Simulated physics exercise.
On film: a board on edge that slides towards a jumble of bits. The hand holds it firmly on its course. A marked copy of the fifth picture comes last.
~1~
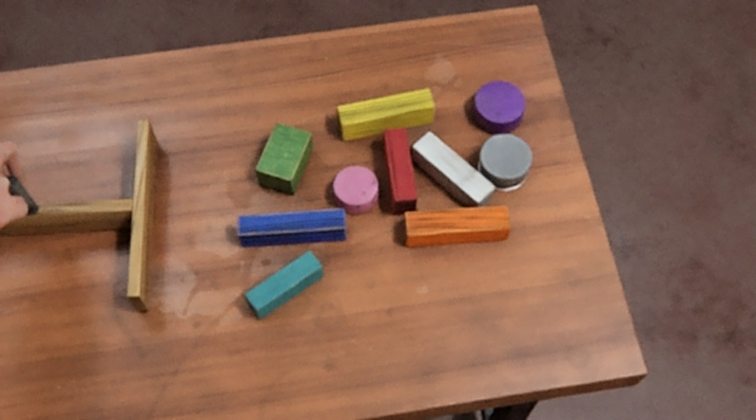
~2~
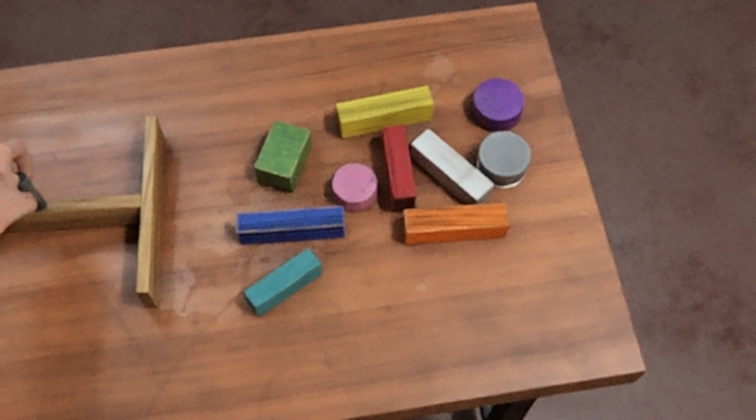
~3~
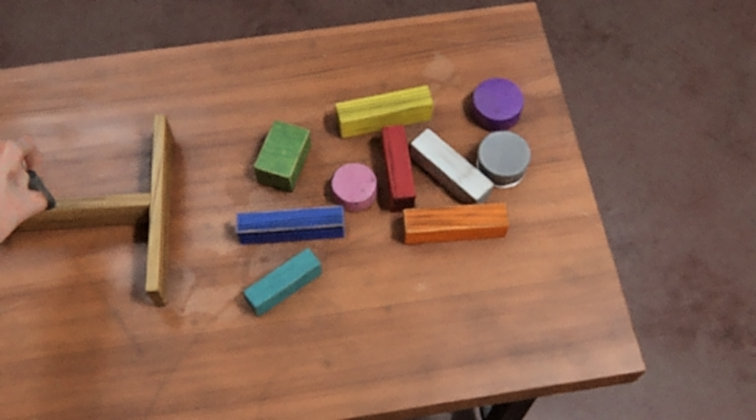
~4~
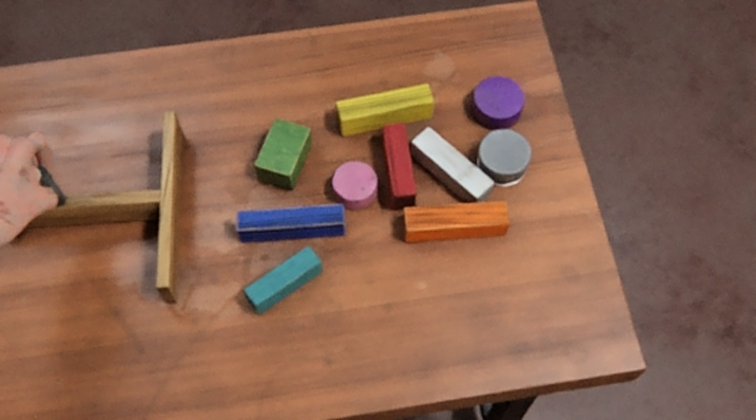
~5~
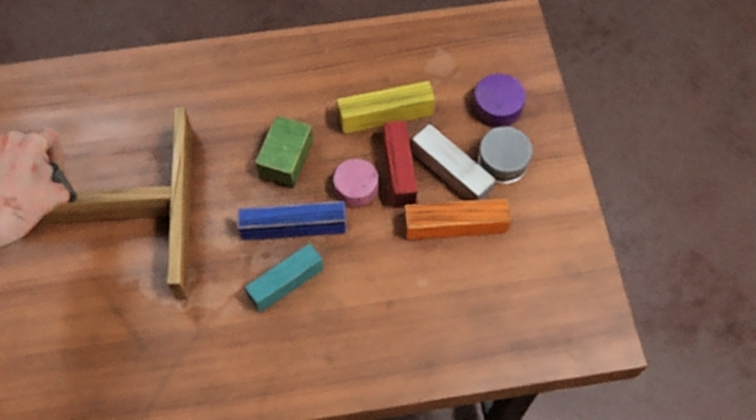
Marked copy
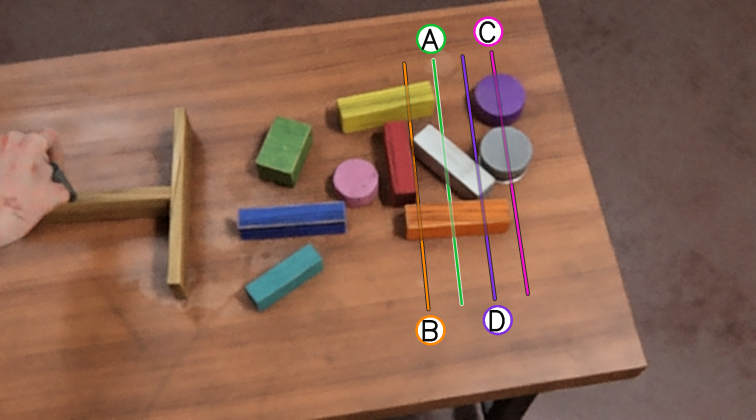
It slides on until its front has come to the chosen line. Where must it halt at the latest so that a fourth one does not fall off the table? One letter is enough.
The farthest such stop is C.
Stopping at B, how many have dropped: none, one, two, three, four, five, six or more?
In all, none.
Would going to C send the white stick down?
By then, yes.
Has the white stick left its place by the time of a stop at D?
Yes.
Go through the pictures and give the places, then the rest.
The first picture shows board (138, 204); red stick (399, 171); white stick (452, 173).
The second picture shows board (146, 200); green block (284, 156).
The third picture shows board (155, 198); blue stick (292, 225).
The fourth picture shows board (166, 195); turquoise bar (283, 281).
The fifth picture shows board (177, 191); grey tin (505, 156); yellow stick (386, 107); red stick (399, 164).
On the copy, A at (447, 174); B at (416, 178); C at (509, 165); D at (478, 170).
On C. First, board (299, 174); turquoise bar (310, 292); orange stick (466, 219).
Then, board (417, 158); orange stick (584, 226); grey tin (536, 151).
Finally, board (509, 145); grey tin over the edge; white stick over the edge; three fallen.
By contrast, A is within the limit but short; B is within the limit but short; D is within the limit but short.
